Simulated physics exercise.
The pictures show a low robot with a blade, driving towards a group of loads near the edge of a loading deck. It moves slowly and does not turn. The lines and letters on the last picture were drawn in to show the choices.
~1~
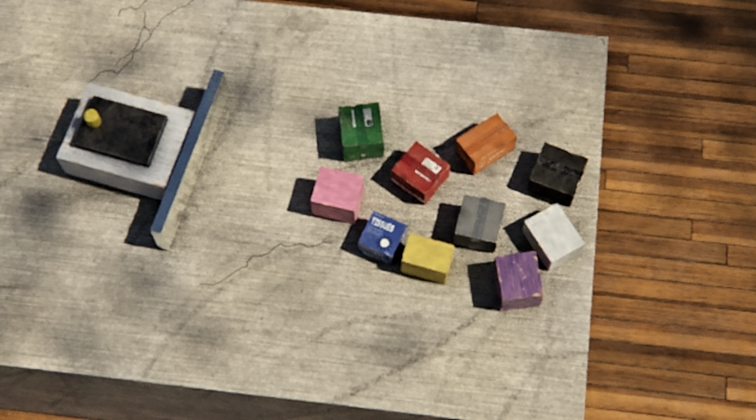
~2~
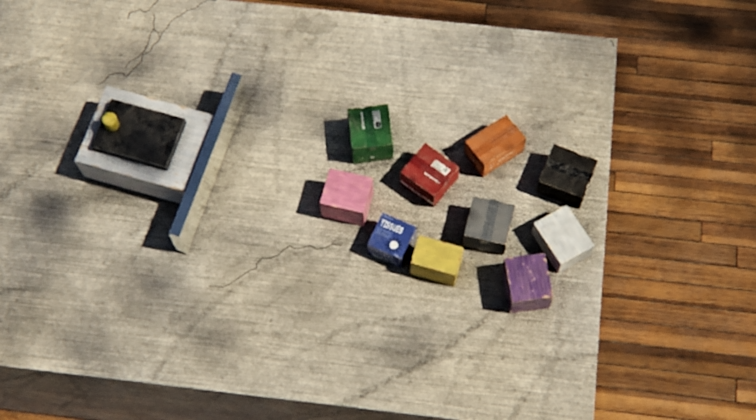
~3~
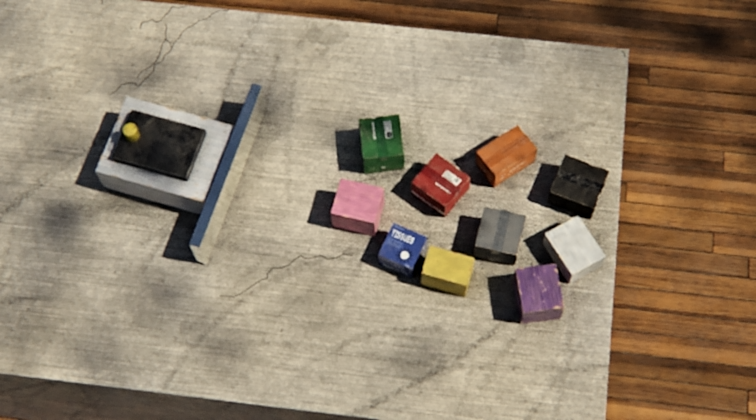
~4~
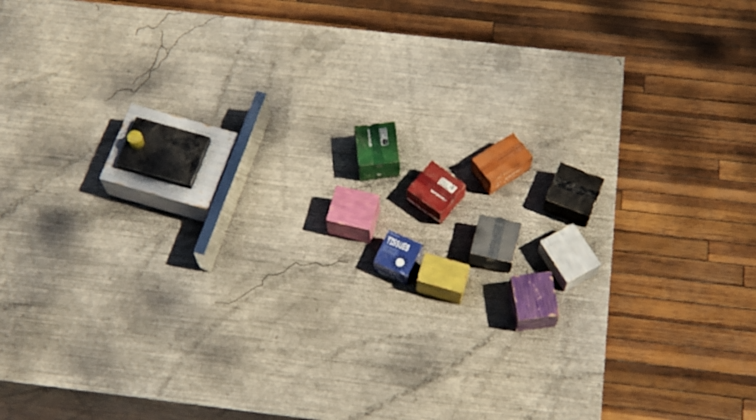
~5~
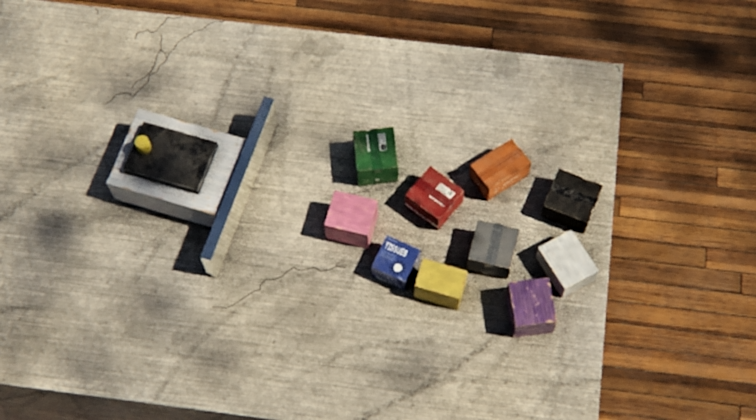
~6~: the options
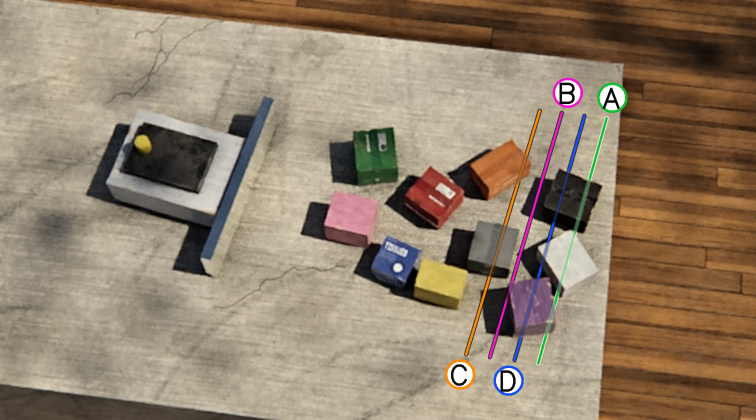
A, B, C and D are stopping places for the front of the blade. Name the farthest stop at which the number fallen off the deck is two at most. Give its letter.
Line B.
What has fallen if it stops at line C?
It is the black box.
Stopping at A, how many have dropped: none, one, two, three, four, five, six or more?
In all, five.
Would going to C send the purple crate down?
No.
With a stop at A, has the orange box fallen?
Yes.
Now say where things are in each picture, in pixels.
The first picture shows blue box (383, 238); black box (558, 174); pink crate (338, 195).
The second picture shows robot (144, 135); yellow crate (437, 261).
The third picture shows robot (165, 146); green parcel (382, 145).
The fourth picture shows robot (170, 153); white crate (568, 258).
The fifth picture shows robot (177, 159); red parcel (434, 198); blue box (396, 263); black box (572, 201).
On the marked copy, A at (574, 236); B at (527, 230); C at (505, 228); D at (551, 233).
Following B. Soon after the start, robot (278, 170); green parcel (385, 162); pink crate (364, 222).
Later, robot (381, 183); orange box (526, 167); grey box (515, 263).
In the end, robot (462, 192); black box over the edge; white crate over the edge; two fallen.
As for the rest, A drops five; C is within the limit but short; D drops four.
